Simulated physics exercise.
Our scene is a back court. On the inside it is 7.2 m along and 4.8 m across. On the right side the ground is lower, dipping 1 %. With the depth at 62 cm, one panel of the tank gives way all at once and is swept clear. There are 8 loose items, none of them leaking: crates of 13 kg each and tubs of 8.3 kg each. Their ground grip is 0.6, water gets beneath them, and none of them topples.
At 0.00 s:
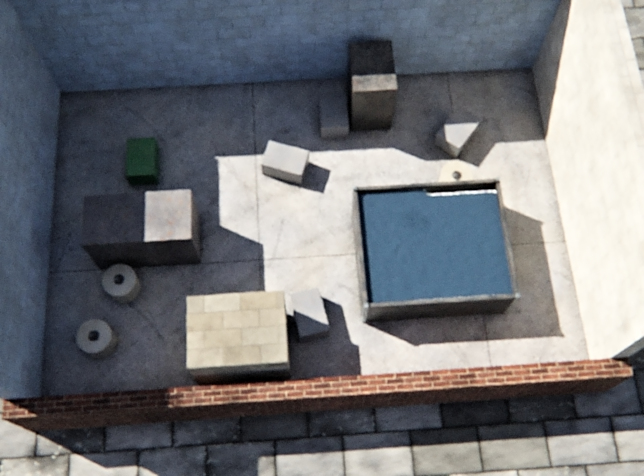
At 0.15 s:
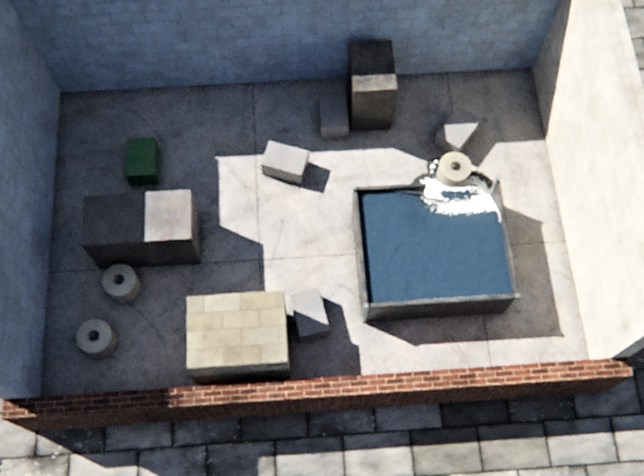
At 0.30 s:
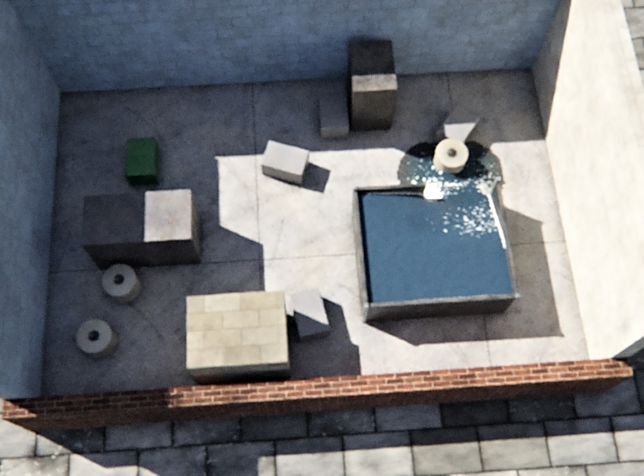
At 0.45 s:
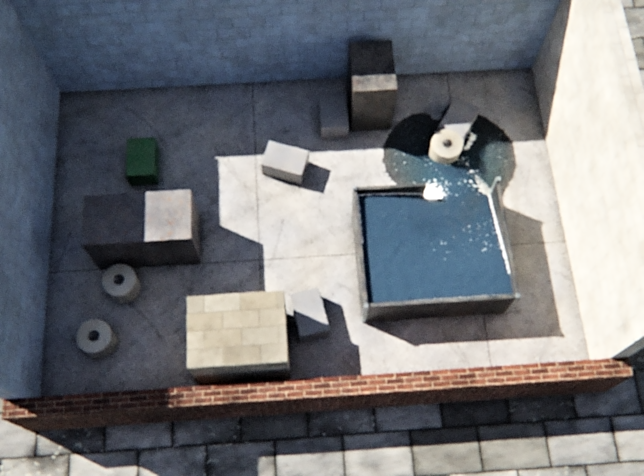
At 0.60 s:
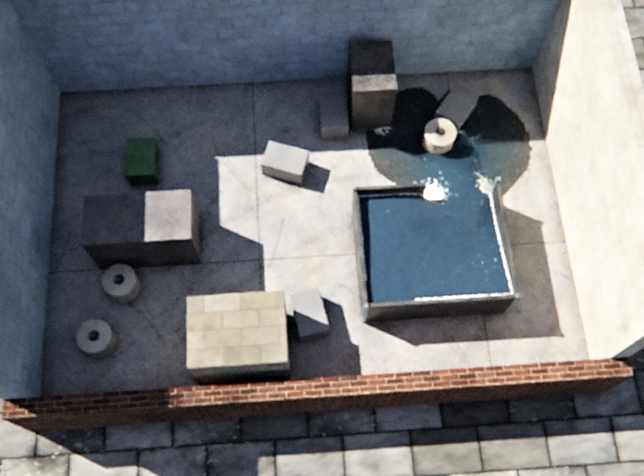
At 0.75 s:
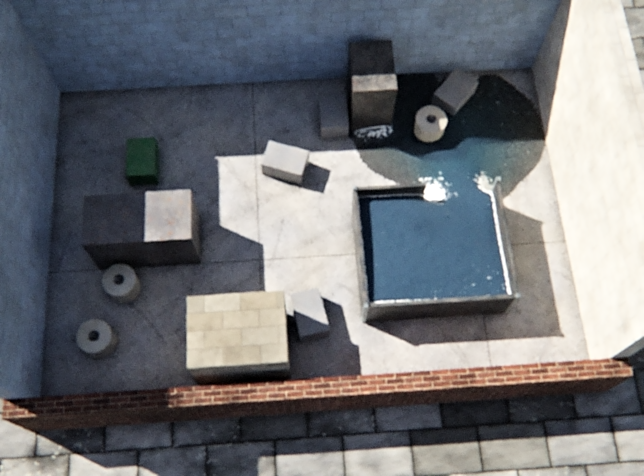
A blue tank of water dominates the right side of a walled, paved court, seen from high above by a still camera. Pale and dark blocks, round tubs and a small green crate stand around it, with a low brick wall in front. Water breaks out in white foam at the tank's far side, spreading a dark pool backward, as a pale tub slides back and leftward and a pale block shifts and turns.
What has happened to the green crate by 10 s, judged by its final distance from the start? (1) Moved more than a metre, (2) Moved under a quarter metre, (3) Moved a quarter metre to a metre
Moved under a quarter metre.
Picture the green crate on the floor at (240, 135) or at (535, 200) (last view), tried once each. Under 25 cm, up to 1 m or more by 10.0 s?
Well, it scarcely moves on the first try and gets swept off on the second.
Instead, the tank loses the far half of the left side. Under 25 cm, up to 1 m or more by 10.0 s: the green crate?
Well, the green crate is flushed away.
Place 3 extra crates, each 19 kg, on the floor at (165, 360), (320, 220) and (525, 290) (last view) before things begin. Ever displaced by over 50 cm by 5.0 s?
In turn: Under, short of it, past it.
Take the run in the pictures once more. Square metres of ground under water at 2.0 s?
Roughly 10.0 m2 of it is wet.
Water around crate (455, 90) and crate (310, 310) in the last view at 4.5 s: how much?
Depth approx. 21 cm / 0 cm.
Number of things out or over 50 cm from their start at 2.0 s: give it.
At that moment it comes to 2.
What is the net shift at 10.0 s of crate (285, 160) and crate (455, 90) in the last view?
The first ends 80 cm from its start, the second 80 cm.
After 2.0 s the green crate is near (140, 156), 0.0 m from its start, aground; 2 afloat.
After 4.5 s the green crate is near (140, 156), 0.0 m from its start, aground; 2 afloat.
After 7.0 s the green crate is near (140, 156), 0.0 m from its start, aground; 2 afloat.
After 10.0 s the green crate is near (140, 156), 0.0 m from its start, aground; 3 afloat.
